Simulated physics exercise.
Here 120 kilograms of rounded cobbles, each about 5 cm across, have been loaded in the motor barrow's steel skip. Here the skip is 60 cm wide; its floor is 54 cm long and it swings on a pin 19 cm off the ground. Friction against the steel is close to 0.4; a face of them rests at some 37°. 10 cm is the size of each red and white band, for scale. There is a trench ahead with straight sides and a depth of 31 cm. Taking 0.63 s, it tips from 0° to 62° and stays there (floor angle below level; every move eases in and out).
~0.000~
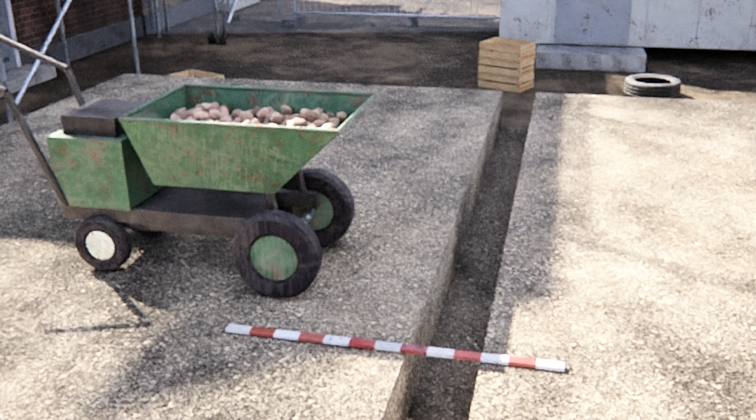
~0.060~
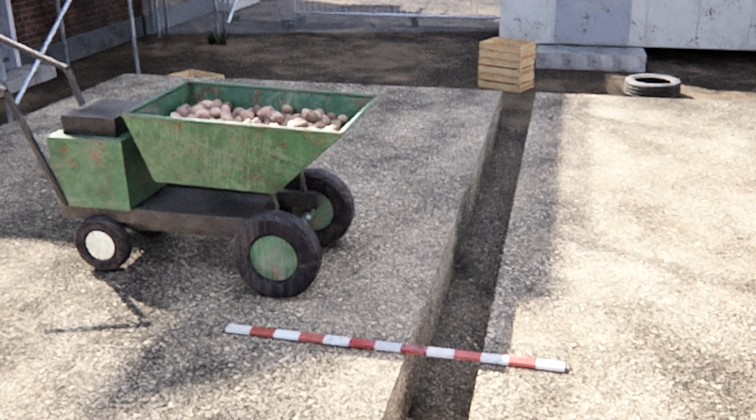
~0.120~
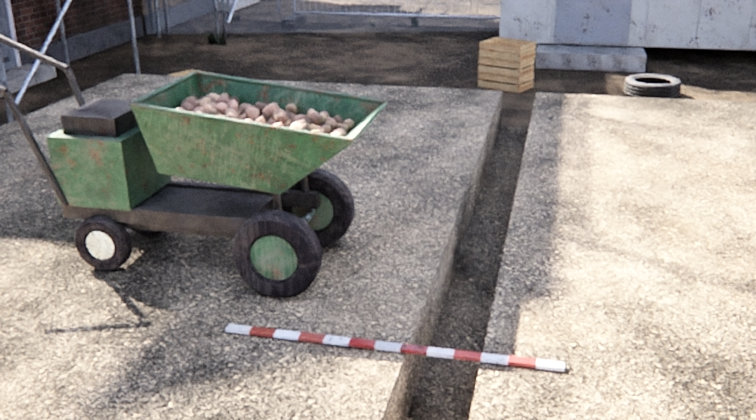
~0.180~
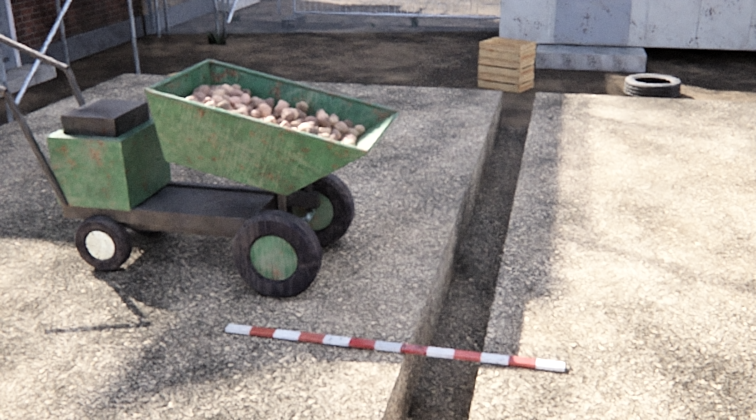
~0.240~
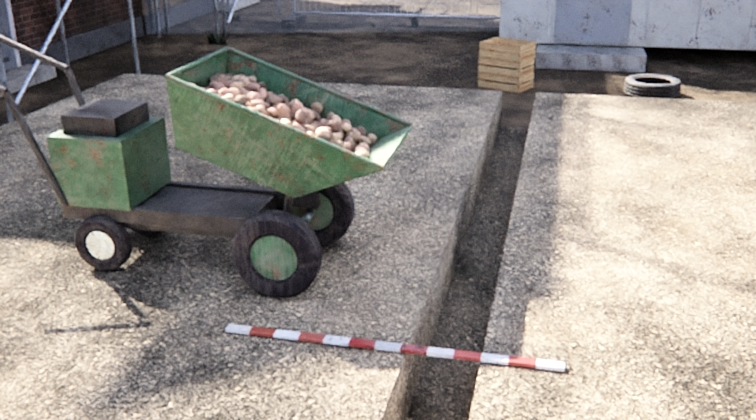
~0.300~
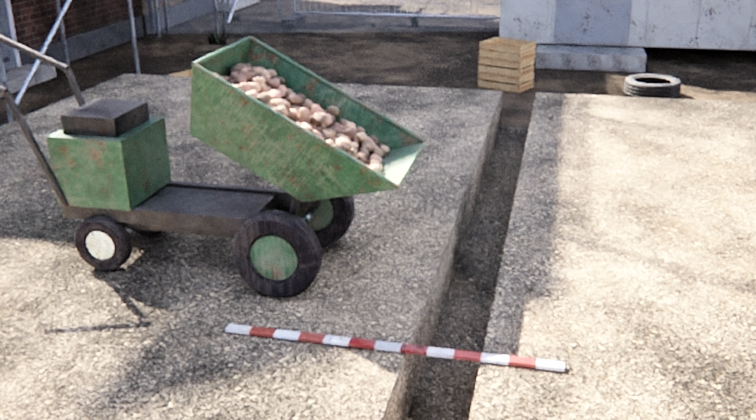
A green skip loaded with pinkish-brown stones tilts on a motor barrow at the left of a sunlit gravel yard, seen from slightly above and to the side. A narrow straight-sided trench runs ahead of it, with a red-and-white pole across it and a wooden crate and tyre behind. The skip's rear rises steadily, its lip swings rightward and down, and the stones shift forward, while the camera stays still.
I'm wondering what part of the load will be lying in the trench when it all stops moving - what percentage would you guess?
I would guess about 64 per cent.
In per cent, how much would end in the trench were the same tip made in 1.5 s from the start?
Around 85 per cent would end in the trench.
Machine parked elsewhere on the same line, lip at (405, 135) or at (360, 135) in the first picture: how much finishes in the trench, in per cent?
That gives roughly 15 per cent and roughly 45 per cent.
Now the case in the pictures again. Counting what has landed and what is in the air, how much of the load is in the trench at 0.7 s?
Some 15 per cent.
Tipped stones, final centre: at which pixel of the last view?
The stones end up centred near (482, 319).
After 0.5 s the floor is at 52°; 100 % in the skip; the foremost stones are at (404, 206).
After 0.7 s the floor is at 62°; 86 % in the skip, 14 % in the trench; the foremost stones are at (488, 293).
After 1.1 s the floor is at 62°; 29 % in the skip, 38 % in the trench, 32 % past the trench; the foremost stones are at (649, 308).
After 3.0 s the floor is at 62°; 0 % in the skip, 64 % in the trench, 36 % past the trench; the foremost stones are past the picture's edge.
